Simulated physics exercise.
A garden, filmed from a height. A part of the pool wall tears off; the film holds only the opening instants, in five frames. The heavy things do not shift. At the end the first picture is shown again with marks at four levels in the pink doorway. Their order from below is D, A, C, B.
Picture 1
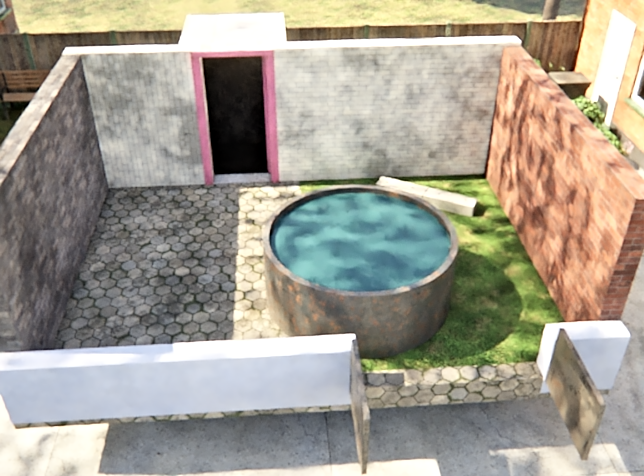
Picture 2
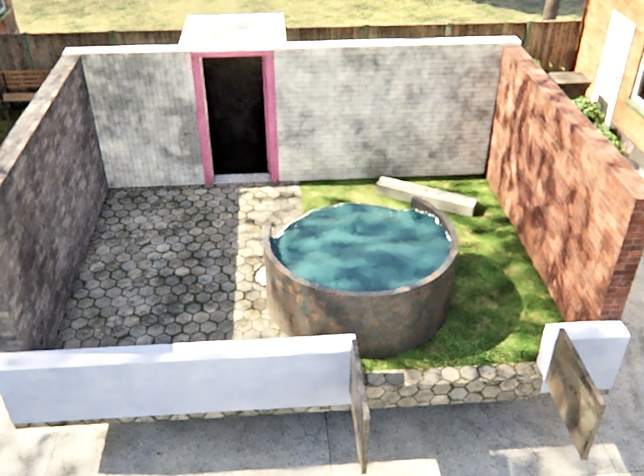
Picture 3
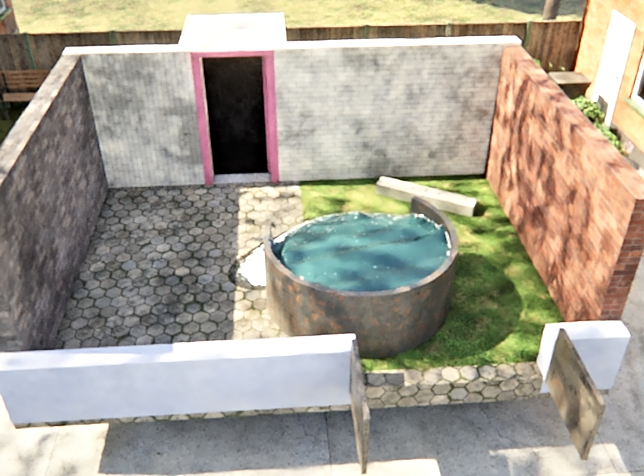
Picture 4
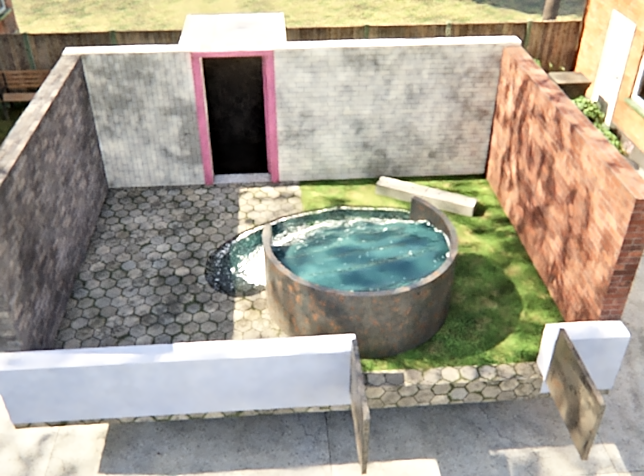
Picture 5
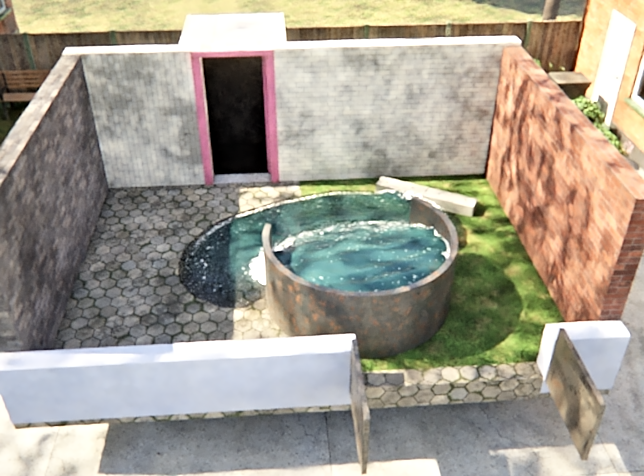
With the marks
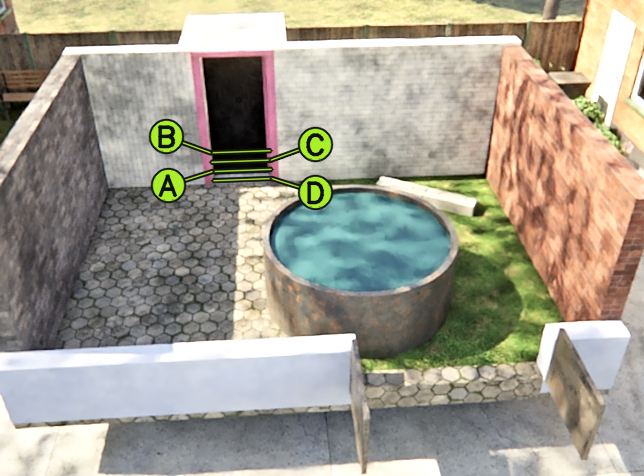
Round pool's back rim dropping away in a walled yard, water pouring out and spreading left across the paving stones.
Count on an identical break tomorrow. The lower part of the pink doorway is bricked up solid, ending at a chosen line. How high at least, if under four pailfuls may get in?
Take C.
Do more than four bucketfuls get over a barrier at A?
Yes, it does.
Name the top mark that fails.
A.
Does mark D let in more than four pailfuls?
Yes, it does.
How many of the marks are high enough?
Two.
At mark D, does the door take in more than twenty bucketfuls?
Yes, clearly.
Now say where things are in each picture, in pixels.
The first frame shows water in the pool at rest, its middle at (360, 239); foot of the pink doorway at (243, 183); open gate at (452, 326).
The second frame shows front seen at (259, 280), 3 % of the ground wet.
The third frame shows front seen at (240, 281), 8 % of the ground wet.
The fourth frame shows front seen at (211, 277), 15 % of the ground wet.
The fifth frame shows front seen at (187, 278), 25 % of the ground wet.
On the marked copy, A at (242, 170); B at (240, 151); C at (241, 161); D at (242, 179); from the bottom up D, A, C, B.
Choosing A, about 8 bucketfuls get in.
Choosing B, nothing gets over.
Choosing C, a splash gets over, under a bucket.
Choosing D, dozens of bucketfuls pour in.
